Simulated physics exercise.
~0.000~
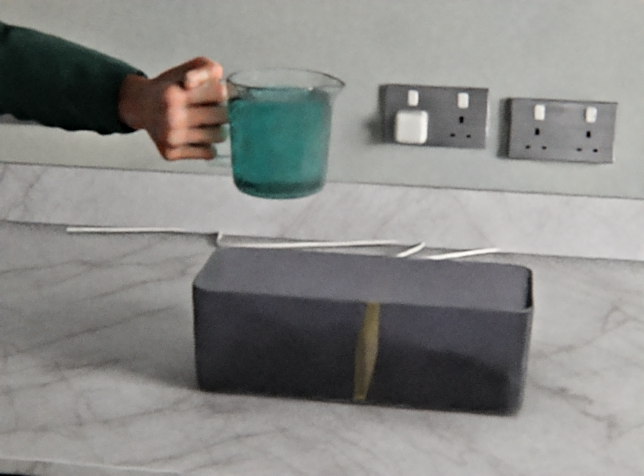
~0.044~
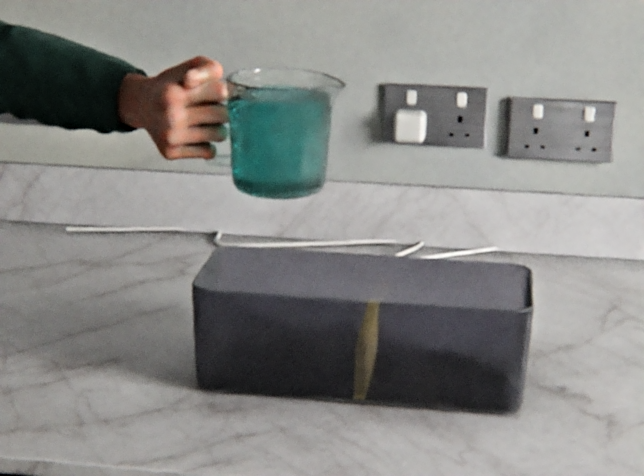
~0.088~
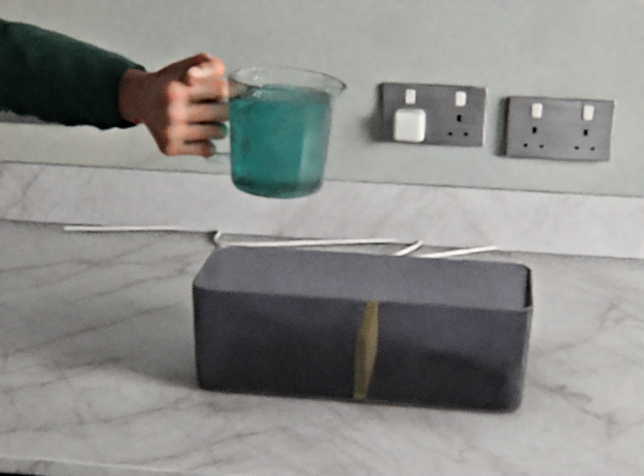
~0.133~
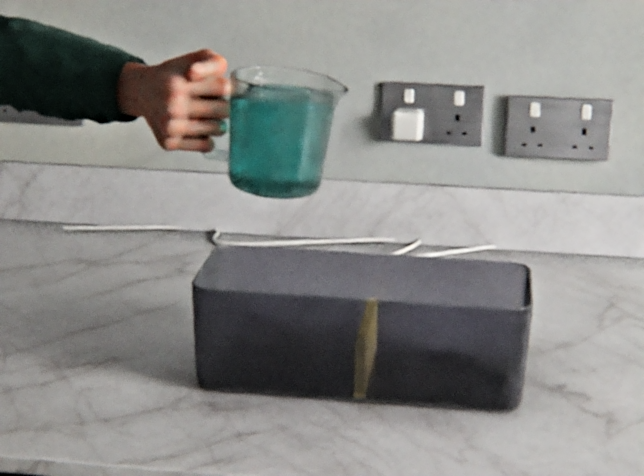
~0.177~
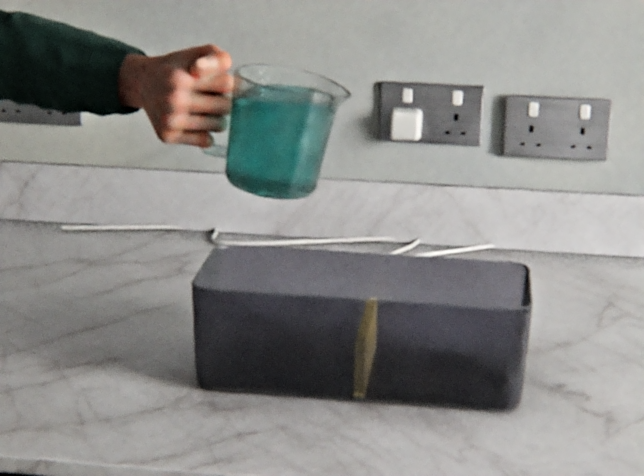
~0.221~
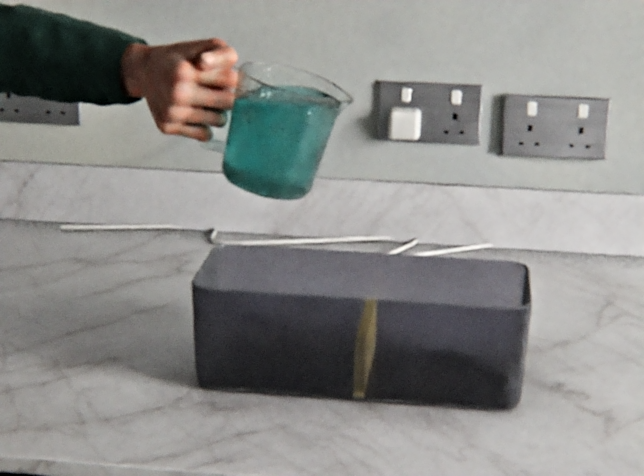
On a marbled counter below wall sockets, a hand holds a clear pitcher of green water above the left part of a long dark basin with a yellowish strip on its front. The hand slowly tilts the pitcher slightly rightwards.
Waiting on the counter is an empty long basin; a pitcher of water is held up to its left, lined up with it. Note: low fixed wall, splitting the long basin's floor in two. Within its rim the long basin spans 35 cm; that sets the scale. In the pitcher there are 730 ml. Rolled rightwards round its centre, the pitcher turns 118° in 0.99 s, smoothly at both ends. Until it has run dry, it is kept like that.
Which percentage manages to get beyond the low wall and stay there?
Beyond the low wall, roughly 83 per cent stays.
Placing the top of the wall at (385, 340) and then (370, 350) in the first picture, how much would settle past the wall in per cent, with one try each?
In order, 70 and 75 per cent.
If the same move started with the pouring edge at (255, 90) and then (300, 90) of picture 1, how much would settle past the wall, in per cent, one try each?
Respectively 5 and 30 %.
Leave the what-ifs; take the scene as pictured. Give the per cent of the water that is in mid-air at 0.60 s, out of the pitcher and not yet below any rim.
My guess is roughly 24 %.
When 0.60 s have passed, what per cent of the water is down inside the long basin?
About 8%.
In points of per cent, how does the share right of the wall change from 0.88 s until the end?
Change: Increase, about 12.
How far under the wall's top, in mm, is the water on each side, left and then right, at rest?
Left: Roughly 56 mm; right: Roughly 34 mm.
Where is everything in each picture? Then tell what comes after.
Tilt 0°; pouring edge (345, 84); surface from (233, 92) to (332, 97); the long basin's rim runs from (205, 268) to (532, 290); the wall's top is at (368, 323), in the first frame.
Tilt 1°; pouring edge (345, 84); surface from (233, 92) to (332, 97), in the second frame.
Tilt 2°; pouring edge (347, 86); surface from (234, 92) to (333, 97), in the third frame.
Tilt 5°; pouring edge (348, 89); surface from (236, 91) to (335, 98), in the fourth frame.
Tilt 9°; pouring edge (351, 94); surface from (238, 92) to (338, 100), in the fifth frame.
Tilt 14°; pouring edge (354, 100); surface from (239, 93) to (342, 100), in the sixth frame.
After 0.60 s the tilt is 79° and 69 per cent is still to pour, 0 is left of the wall and 8 right of it.
After 0.88 s the tilt is 115° and 11 per cent is still to pour, 2 is left of the wall and 71 right of it.
After 1.17 s the tilt is 118° and 0 per cent is still to pour, 16 is left of the wall and 83 right of it.
After 1.49 s the tilt is 118° and 0 per cent is still to pour, 16 is left of the wall and 83 right of it.
In the end 16 per cent lies left of the wall, 83 right of it and 1 outside.
